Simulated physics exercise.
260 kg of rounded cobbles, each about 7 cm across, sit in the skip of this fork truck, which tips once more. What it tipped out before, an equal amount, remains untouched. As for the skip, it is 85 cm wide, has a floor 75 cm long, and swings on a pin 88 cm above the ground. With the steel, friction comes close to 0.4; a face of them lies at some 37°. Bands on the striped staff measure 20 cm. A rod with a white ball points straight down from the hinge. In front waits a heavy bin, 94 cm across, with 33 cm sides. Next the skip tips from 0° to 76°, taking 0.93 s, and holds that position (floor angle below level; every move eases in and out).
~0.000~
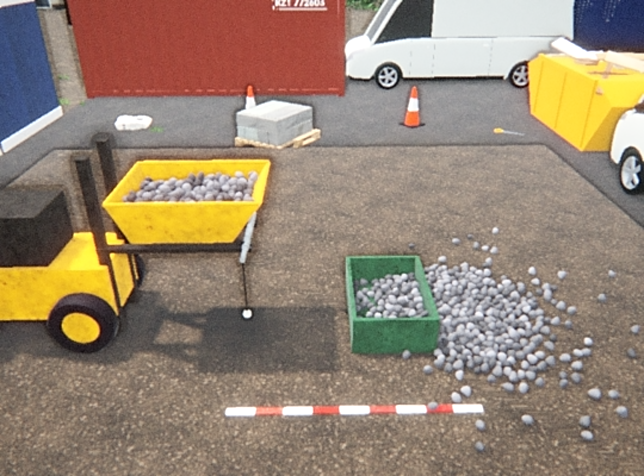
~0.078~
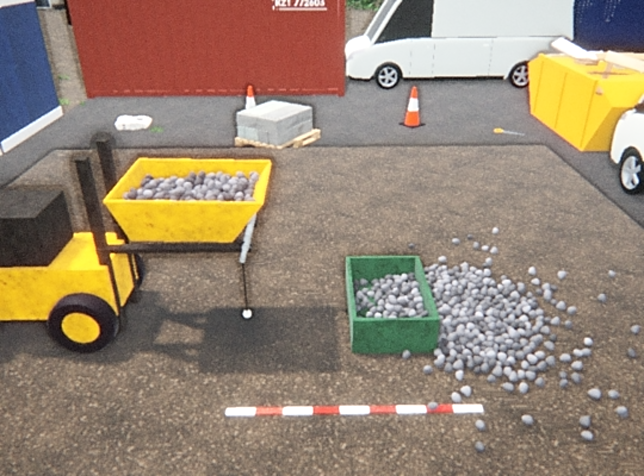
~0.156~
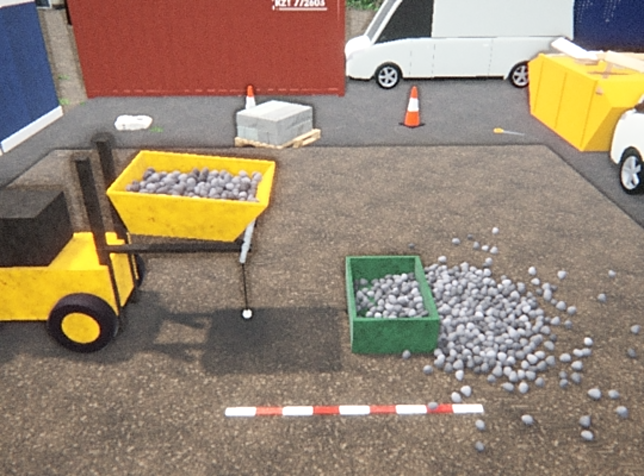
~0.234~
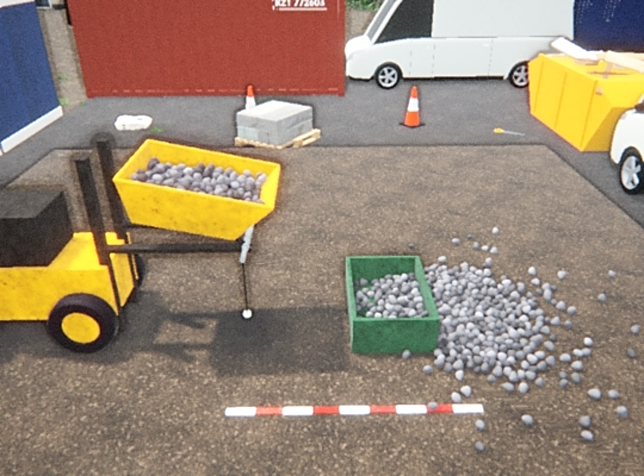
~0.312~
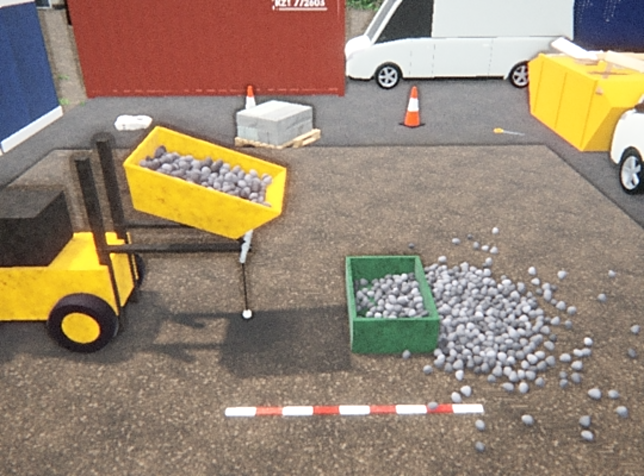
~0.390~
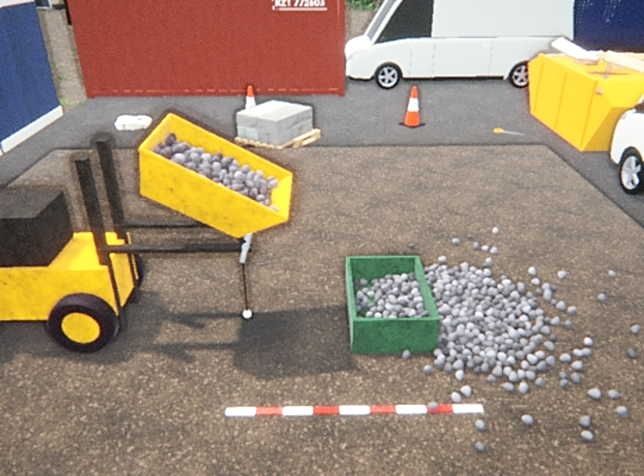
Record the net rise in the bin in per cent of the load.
Net rise: About 54 %.
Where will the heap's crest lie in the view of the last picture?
Look near (375, 289).
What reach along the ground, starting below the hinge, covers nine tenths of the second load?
Roughly 130 cm ahead of it.
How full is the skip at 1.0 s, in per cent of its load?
Roughly 75 parts in a hundred of the load.
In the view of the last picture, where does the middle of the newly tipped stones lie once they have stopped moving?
In the last view, somewhere near (364, 306).
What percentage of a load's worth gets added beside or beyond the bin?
Roughly 10 in a hundred of a load.
After 0.7 s the floor is at 64°; in per cent of one load, 100 in the skip, 24 in the bin, 76 beside or beyond the bin; the foremost stones are at (623, 312).
After 1.0 s the floor is at 76°; in per cent of one load, 75 in the skip, 24 short of the bin, 26 in the bin, 76 beside or beyond the bin; the foremost stones are at (623, 312).
After 1.4 s the floor is at 76°; in per cent of one load, 21 in the skip, 29 short of the bin, 68 in the bin, 82 beside or beyond the bin; the foremost stones are at (623, 312).
After 3.7 s the floor is at 76°; in per cent of one load, 0 in the skip, 37 short of the bin, 79 in the bin, 84 beside or beyond the bin; the foremost stones are at (623, 312). Net gain in the bin, 54.
